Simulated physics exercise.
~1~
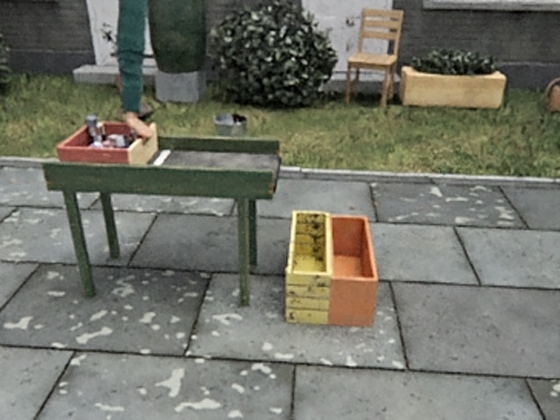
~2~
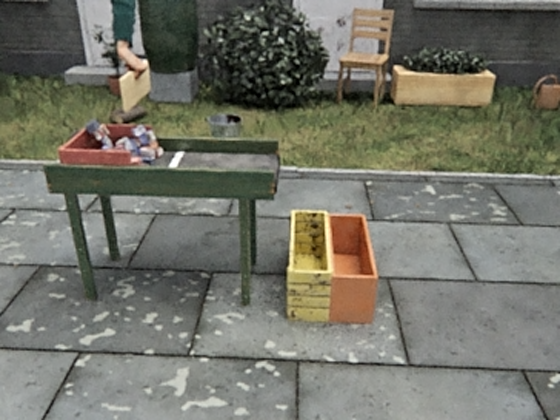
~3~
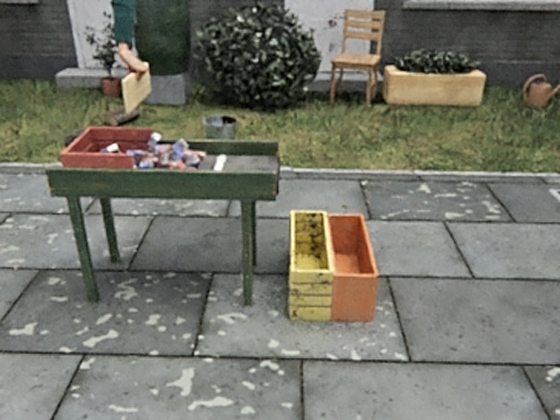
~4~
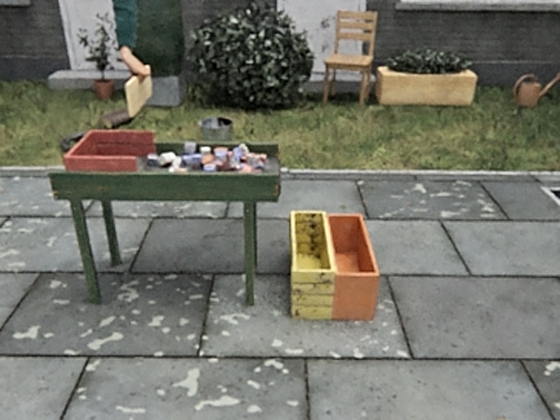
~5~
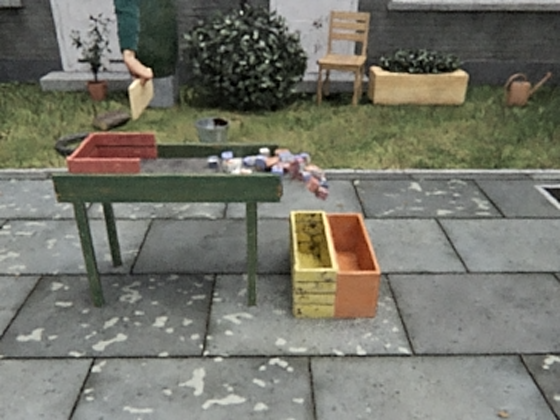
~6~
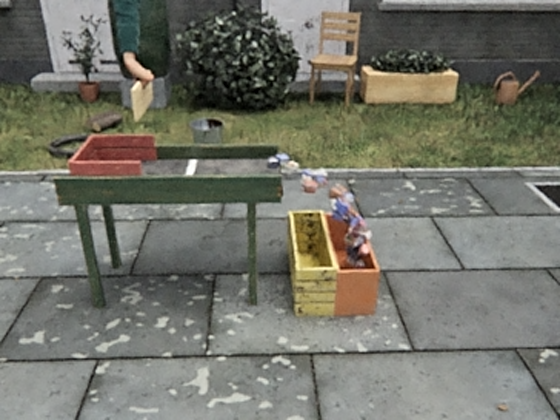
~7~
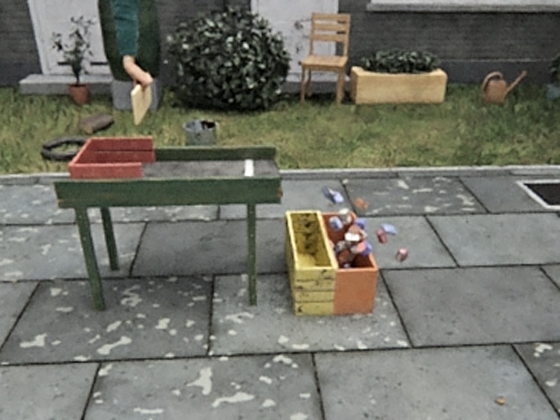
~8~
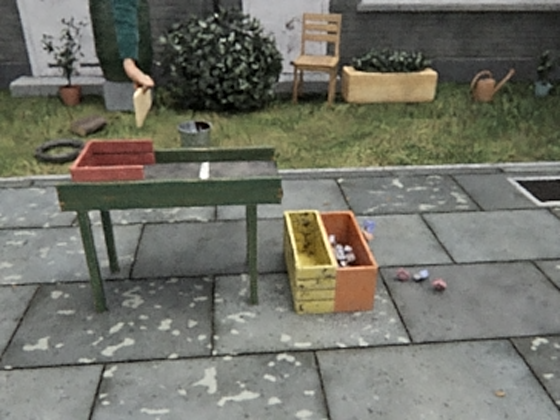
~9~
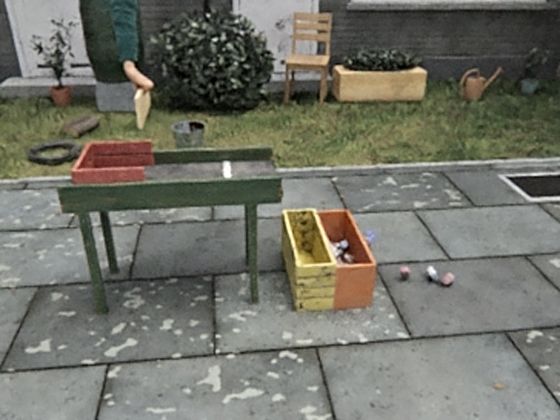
On a paved patio, small cartons riding a green table's belt rightward and tumbling into an orange tote, a few landing beyond.
